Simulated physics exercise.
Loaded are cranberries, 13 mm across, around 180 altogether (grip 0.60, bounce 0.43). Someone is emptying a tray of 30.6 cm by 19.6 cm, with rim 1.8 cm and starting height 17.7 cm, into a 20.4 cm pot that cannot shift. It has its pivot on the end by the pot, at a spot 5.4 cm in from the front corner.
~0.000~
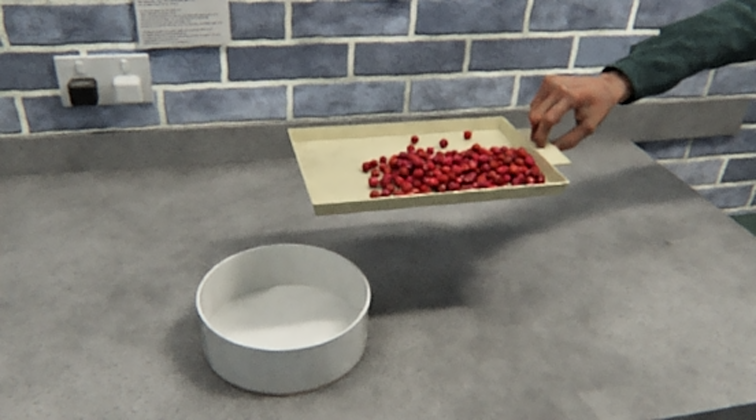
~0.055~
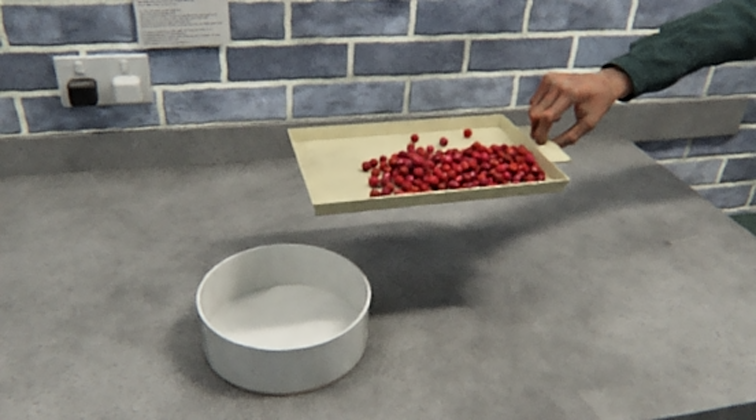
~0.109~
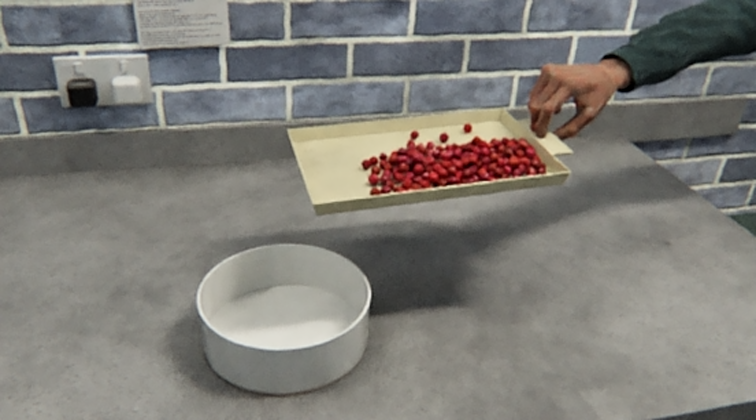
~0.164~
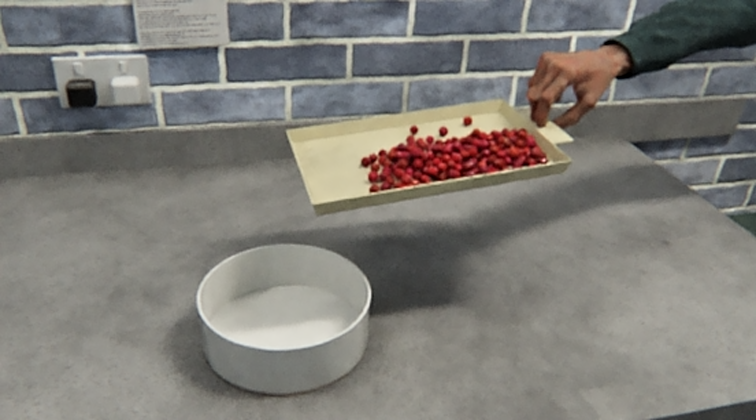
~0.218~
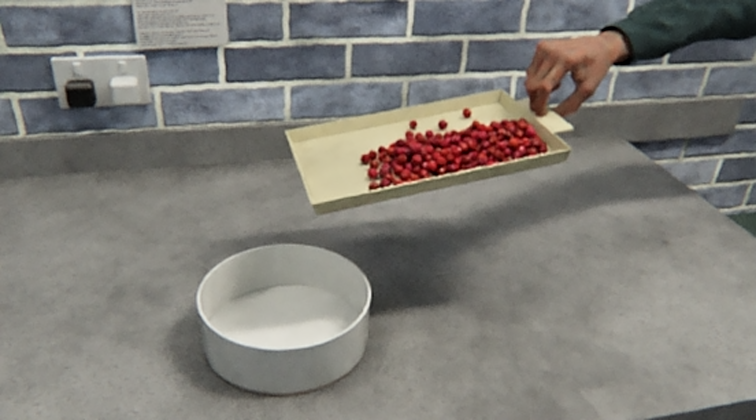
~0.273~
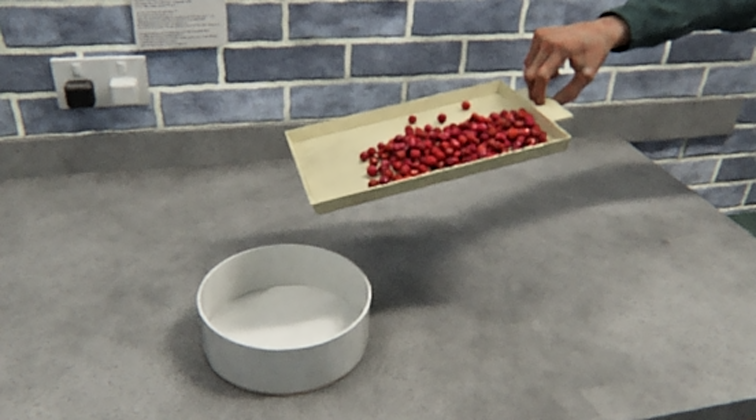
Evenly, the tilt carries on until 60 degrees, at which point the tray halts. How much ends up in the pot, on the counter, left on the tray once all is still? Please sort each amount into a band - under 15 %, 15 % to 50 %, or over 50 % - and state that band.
Pot: Under 15 %; counter: Under 15 %; tray: Over 50 %.
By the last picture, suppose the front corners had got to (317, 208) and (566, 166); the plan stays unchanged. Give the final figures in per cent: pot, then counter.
The pot gets 0 and the counter 10.
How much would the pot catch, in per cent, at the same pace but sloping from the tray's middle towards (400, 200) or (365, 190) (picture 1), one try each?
That would be close to 5 per cent, then close to 15 per cent.
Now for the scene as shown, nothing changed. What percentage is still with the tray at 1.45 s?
It comes to near 85 per cent.
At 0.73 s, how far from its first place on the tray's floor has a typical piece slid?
Roughly 8 cm.
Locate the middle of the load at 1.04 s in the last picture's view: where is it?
My estimate is roughly (327, 145).
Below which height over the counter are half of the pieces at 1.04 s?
Height: Around 22 cm.
Then, at 0.73 s, tilt 34 degrees; the tray holds 100 %, the pot 0 %.
After 1.04 s, tilt 50 degrees; the tray holds 95 %, the pot 0 %.
After 1.45 s, tilt 60 degrees; the tray holds 85 %, the pot 5 %.
In the end, at 2.2 s, pot 5 %, counter 10 %, tray 85 %.
